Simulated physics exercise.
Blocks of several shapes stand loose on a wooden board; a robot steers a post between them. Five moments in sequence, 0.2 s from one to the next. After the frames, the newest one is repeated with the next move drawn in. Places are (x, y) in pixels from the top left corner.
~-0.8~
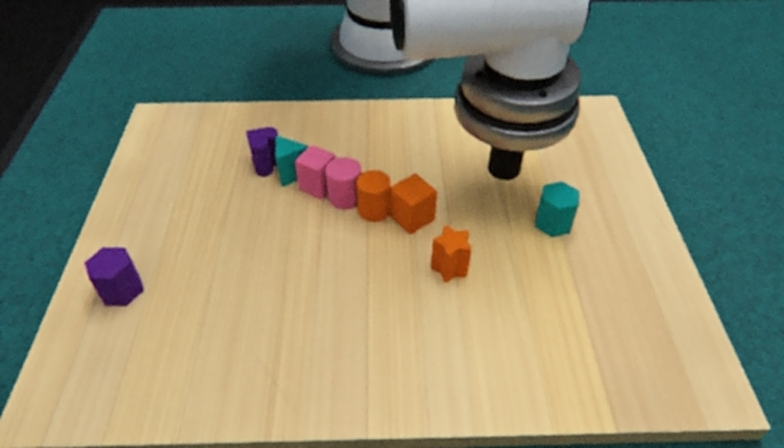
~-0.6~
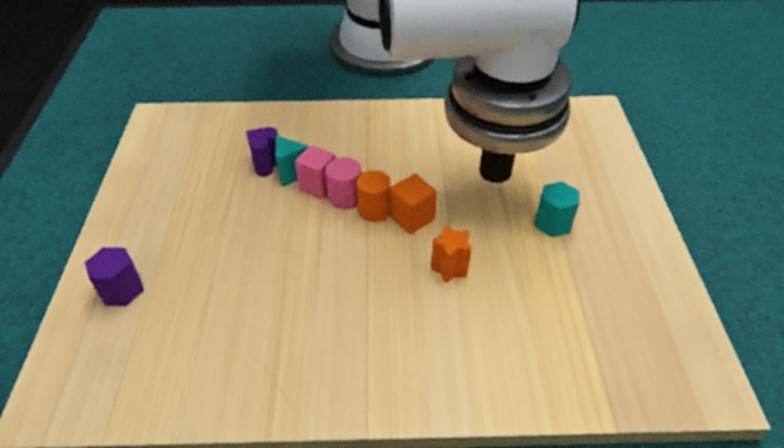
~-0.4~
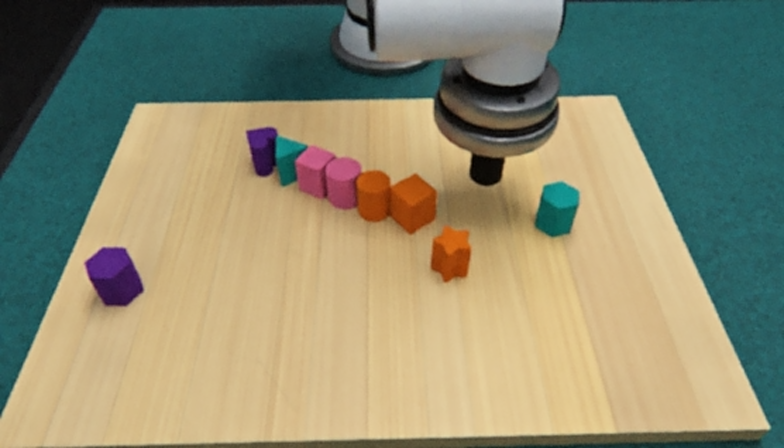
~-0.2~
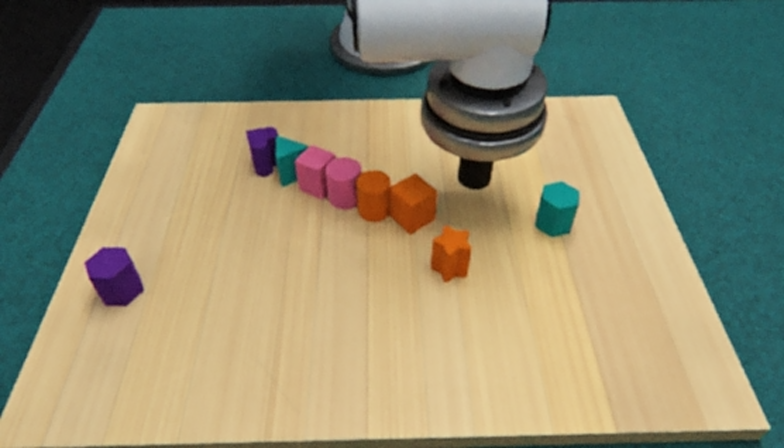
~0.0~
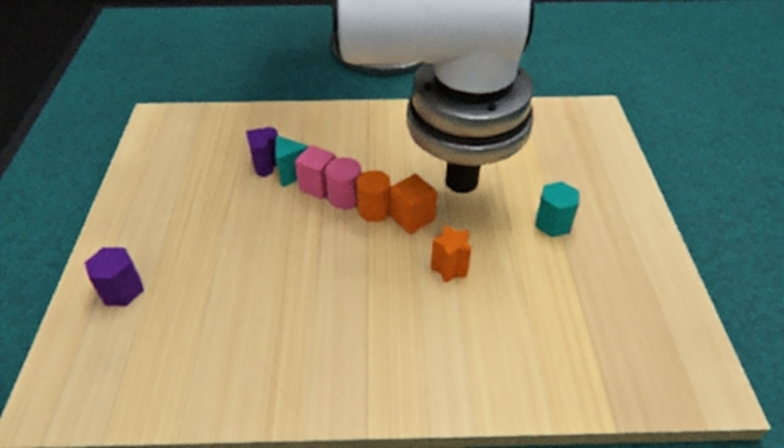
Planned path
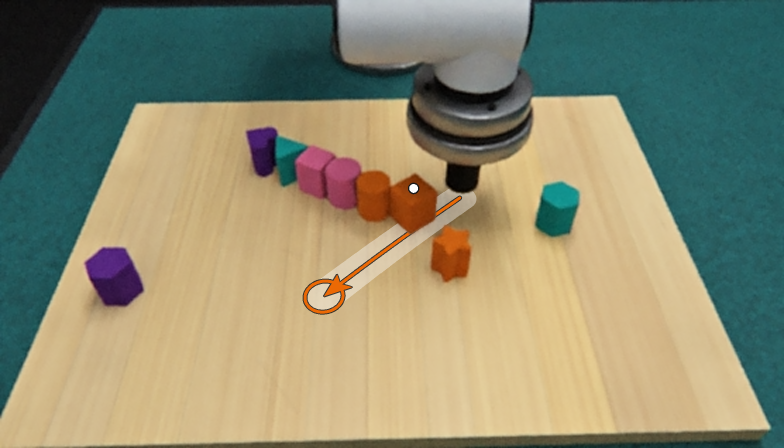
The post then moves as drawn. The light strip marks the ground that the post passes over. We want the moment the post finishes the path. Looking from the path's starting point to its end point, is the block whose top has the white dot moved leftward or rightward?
Pushed right.
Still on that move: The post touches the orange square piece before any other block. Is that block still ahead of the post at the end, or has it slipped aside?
I predict the post has moved past it.
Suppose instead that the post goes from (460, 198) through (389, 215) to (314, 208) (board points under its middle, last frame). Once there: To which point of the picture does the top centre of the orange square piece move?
My prediction: (379, 211).
Path on the board, in a line from (460, 198) to (324, 296); the dot is on the orange square piece.
On the path given first. One third of the way, post (417, 212); orange circle (367, 183); orange square piece (383, 206), turned 15° clockwise.
Two thirds of the way, post (371, 246); orange circle (367, 183); orange square piece (335, 220), turned 80° clockwise.
At the end, post (322, 281); orange circle (367, 183); orange square piece (332, 221), turned 85° clockwise; orange star block in place.
